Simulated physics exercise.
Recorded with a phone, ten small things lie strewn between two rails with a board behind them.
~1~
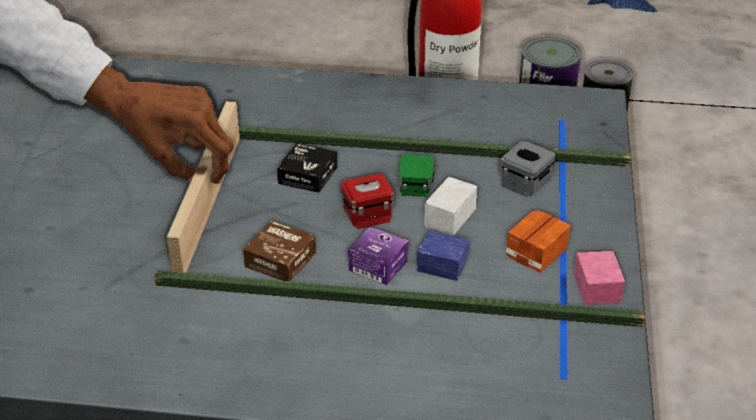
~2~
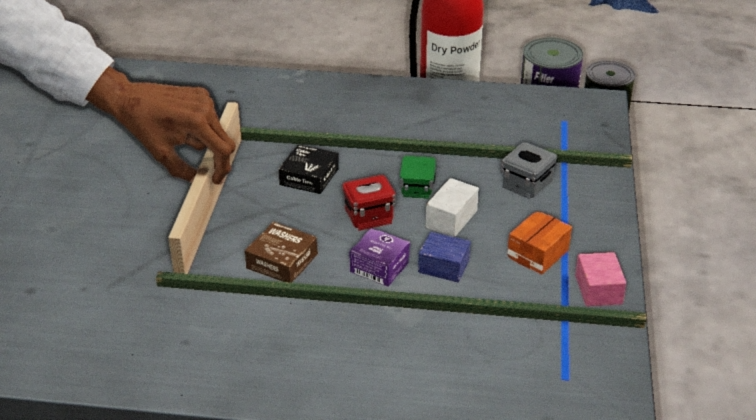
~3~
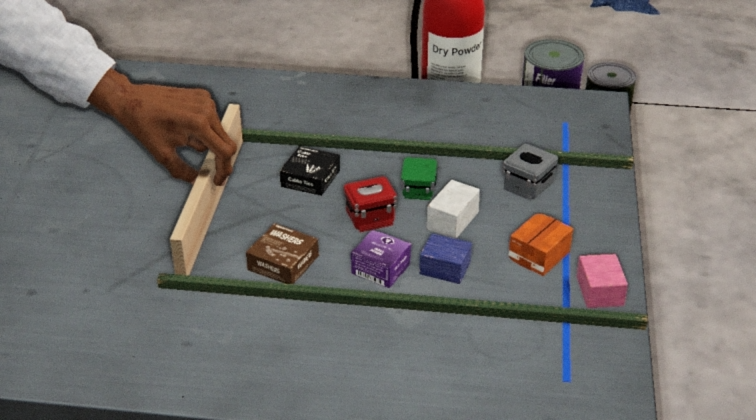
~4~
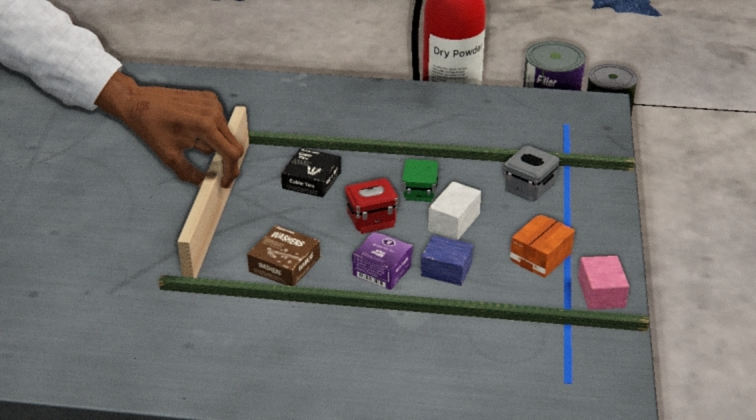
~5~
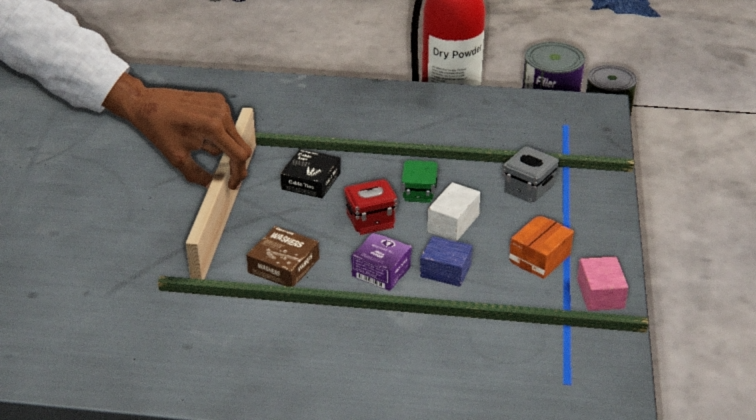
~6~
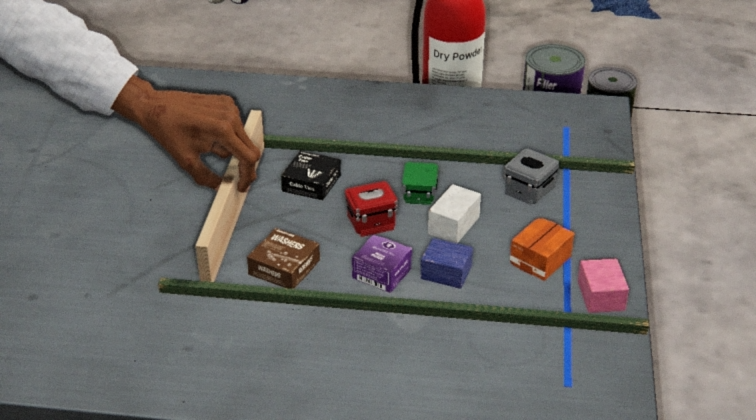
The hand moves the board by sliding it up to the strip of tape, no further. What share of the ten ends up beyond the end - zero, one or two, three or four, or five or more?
It ends with three pieces or four gone from the top.
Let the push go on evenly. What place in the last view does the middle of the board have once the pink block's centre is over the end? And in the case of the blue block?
First near (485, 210), second near (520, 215).
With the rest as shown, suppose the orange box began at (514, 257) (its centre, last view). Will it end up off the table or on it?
From that start the object does not stay.
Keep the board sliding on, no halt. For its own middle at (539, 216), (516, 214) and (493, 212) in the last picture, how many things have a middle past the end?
First 3, next 1, last 1.
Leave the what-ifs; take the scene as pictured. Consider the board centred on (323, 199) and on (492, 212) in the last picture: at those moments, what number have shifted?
Tally: 3; 10.
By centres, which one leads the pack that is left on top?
Purple box.
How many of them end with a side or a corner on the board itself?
In contact: 3.
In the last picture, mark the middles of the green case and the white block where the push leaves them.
The first sits around (632, 205), while the other sits around (630, 229).
Early on, none off yet; pink block at rest near (603, 286); orange box at rest near (542, 248); grey case at rest near (531, 177).
A while later, none off yet; pink block at rest near (603, 286); orange box travelled about its own width near (584, 246); grey case moving near (538, 177).
Further along, none off yet; pink block leaning well over near (672, 314); orange box travelled well along near (632, 241); grey case travelled well along near (606, 175).
Finally, the number that fall off is three or four; lost, blue block, grey case, orange box and pink block.
